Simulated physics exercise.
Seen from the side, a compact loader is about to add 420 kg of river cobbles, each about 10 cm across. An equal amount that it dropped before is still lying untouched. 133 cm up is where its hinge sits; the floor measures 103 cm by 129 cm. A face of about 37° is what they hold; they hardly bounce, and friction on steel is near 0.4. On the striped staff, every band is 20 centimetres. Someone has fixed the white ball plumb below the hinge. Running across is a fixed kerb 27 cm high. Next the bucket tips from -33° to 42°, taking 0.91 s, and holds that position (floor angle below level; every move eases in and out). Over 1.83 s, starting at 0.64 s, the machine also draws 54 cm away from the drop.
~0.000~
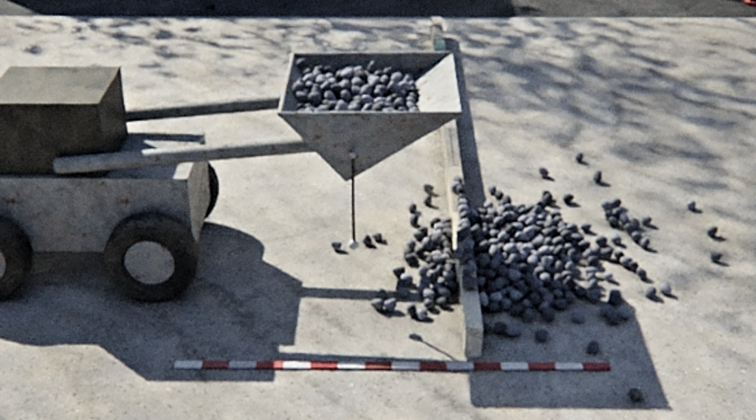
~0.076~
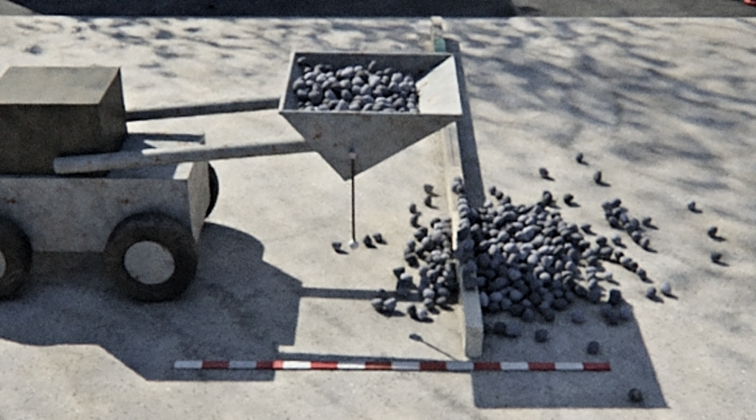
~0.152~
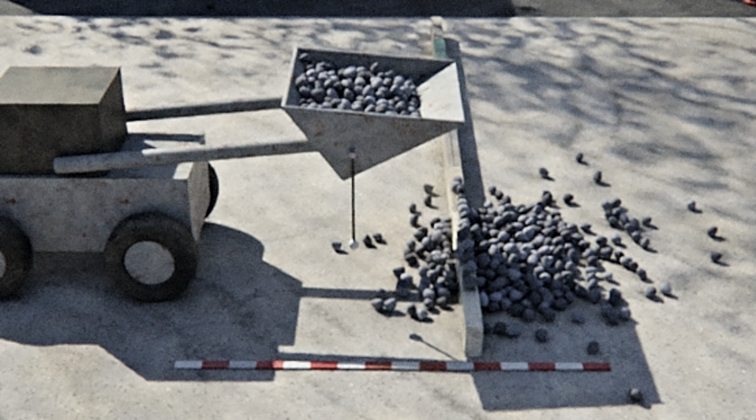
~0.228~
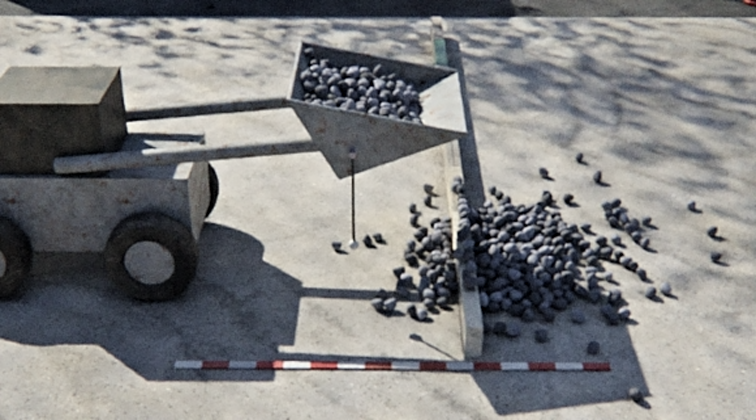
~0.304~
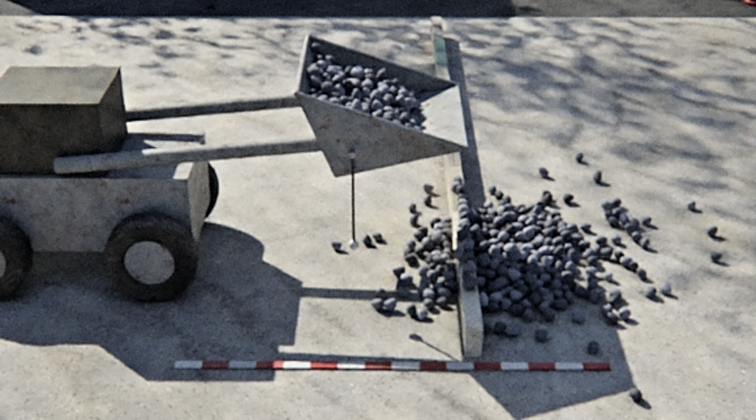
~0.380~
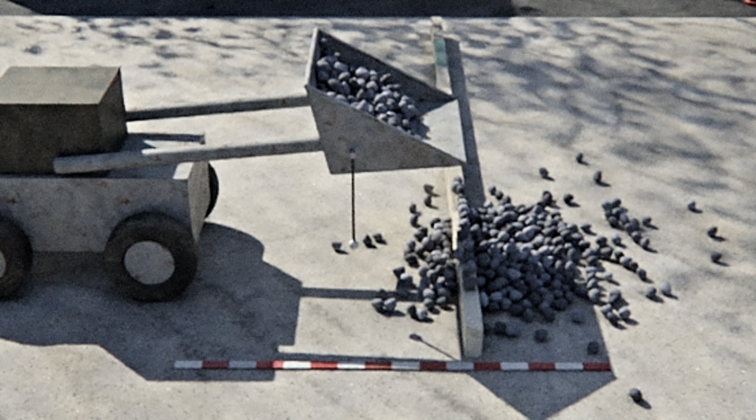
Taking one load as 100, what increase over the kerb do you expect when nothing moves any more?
20 out of 100.
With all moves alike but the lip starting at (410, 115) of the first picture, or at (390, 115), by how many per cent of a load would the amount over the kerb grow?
Close to 0 per cent, followed by close to 0 per cent.
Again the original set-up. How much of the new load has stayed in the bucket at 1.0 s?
Some 75 percent, roughly.
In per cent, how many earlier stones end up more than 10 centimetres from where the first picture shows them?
I'd say roughly 10 per cent of them.
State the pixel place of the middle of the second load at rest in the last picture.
The middle lies near (432, 250) in the last picture.
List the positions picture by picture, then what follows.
The bucket is at -33°, its lip at (462, 113); the top of the load is at (345, 80). The earlier load is highest near (464, 231), 32 cm above ground level, 21 % on this side of the kerb, 79 % over the kerb, in the first picture.
Lip at (463, 116), floor tilted -32°, highest stones at (343, 78); the stones move at 0.1 m/s on average, in the second picture.
The bucket is at -27°, its lip at (465, 123); the top of the load is at (322, 75); the stones move at 0.3 m/s on average, in the third picture.
Lip at (467, 135), floor tilted -21°, highest stones at (317, 71); the stones move at 0.4 m/s on average, in the fourth picture.
The bucket is at -13°, its lip at (468, 149); the top of the load is at (321, 66); the stones move at 0.4 m/s on average, in the fifth picture.
The bucket is at -5°, its lip at (466, 165); the top of the load is at (326, 60); the stones move at 0.5 m/s on average, in the sixth picture.
After 0.7 s the floor is at 30°; in per cent of one load, 100 in the bucket, 21 on this side of the kerb, 79 over the kerb; the foremost stones are at (689, 240).
After 1.0 s the floor is at 42°; in per cent of one load, 74 in the bucket, 47 on this side of the kerb, 79 over the kerb; the foremost stones are at (689, 240).
After 2.9 s the floor is at 42°; in per cent of one load, 0 in the bucket, 102 on this side of the kerb, 98 over the kerb; the foremost stones are at (689, 240).
After 5.7 s the floor is at 42°; in per cent of one load, 0 in the bucket, 102 on this side of the kerb, 98 over the kerb; the foremost stones are at (689, 240). Net gain over the kerb, 20.
